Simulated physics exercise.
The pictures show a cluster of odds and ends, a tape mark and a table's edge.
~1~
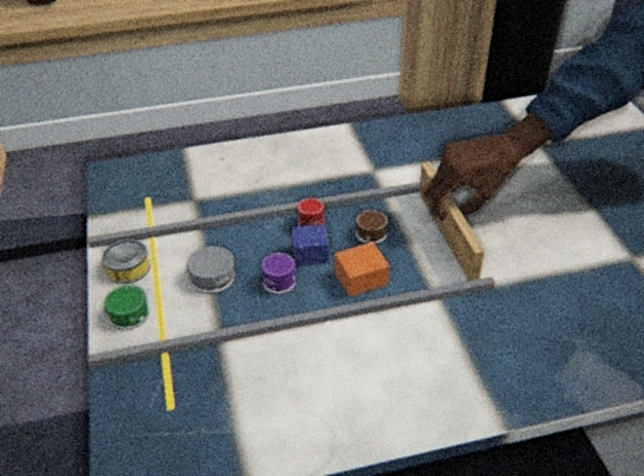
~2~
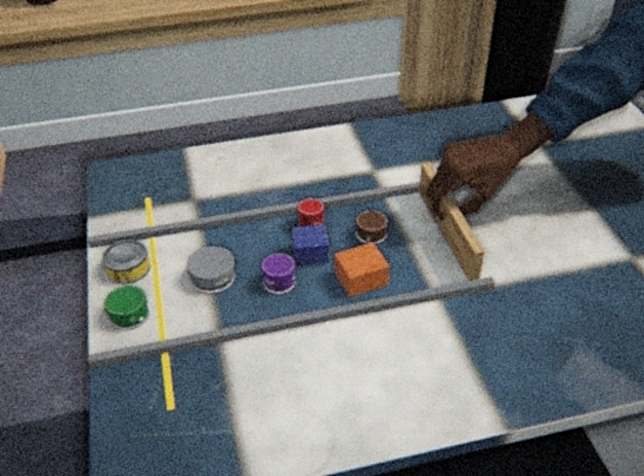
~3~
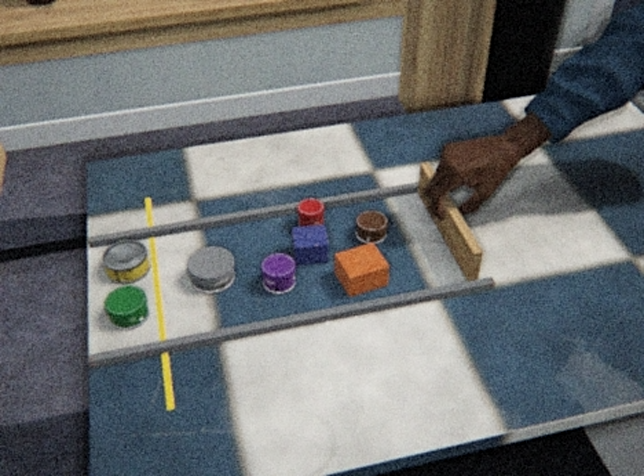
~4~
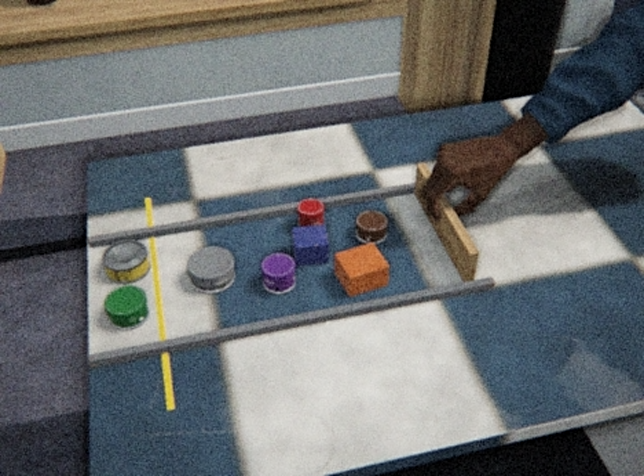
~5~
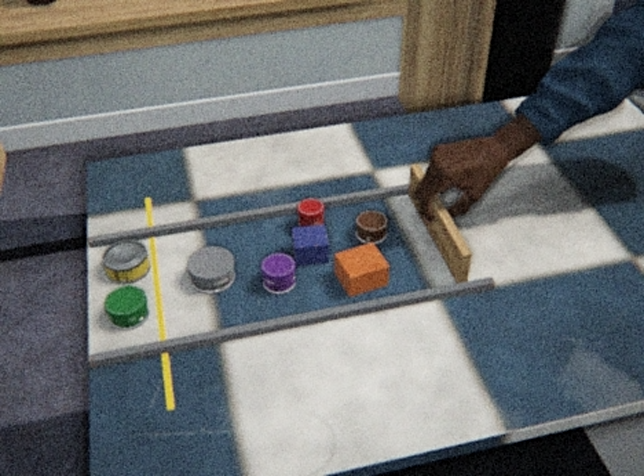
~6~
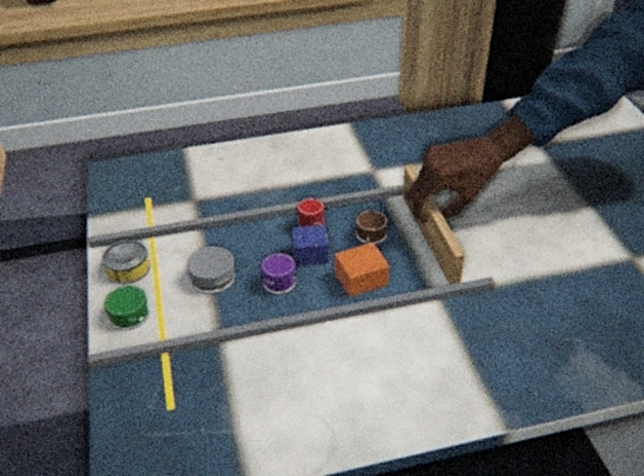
A hand sliding a wooden board slightly left between two rails, while the small tins and blocks ahead of it stay still.
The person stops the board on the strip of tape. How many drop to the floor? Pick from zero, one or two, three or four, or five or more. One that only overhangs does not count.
The number that fall off is one or two.
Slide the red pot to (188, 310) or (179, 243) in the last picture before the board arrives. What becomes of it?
In turn it holds on; holds on.
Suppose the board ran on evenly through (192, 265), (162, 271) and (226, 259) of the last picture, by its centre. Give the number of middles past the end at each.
In that order 0, 1 and 0.
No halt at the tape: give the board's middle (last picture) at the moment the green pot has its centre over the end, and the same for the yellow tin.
About (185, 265), and (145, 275) for the other.
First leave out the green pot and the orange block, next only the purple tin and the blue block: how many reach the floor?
First 0, then 0.
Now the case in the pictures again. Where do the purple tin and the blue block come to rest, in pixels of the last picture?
About (96, 321), and the other about (140, 285).
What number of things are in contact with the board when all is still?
In contact: 4.
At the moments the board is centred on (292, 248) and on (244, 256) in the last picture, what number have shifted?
By then 6, and 6.
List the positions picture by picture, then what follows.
The first picture shows green pot (127, 307); yellow tin (126, 261); grey tin (212, 270); board (449, 220); tape (158, 288).
The second picture shows yellow tin (127, 262); orange block (361, 270).
The third picture shows grey tin (212, 270); blue block (310, 245).
The fourth picture shows green pot (127, 308); purple tin (279, 274).
The fifth picture shows yellow tin (127, 262); red pot (311, 216).
The sixth picture shows green pot (127, 308); yellow tin (127, 262); grey tin (212, 270); board (431, 223); tape (158, 288).
Soon after, none off yet; green pot at rest near (127, 308); yellow tin at rest near (127, 262); grey tin at rest near (212, 270).
By the end, the number that fall off is one or two; fallen, green pot.
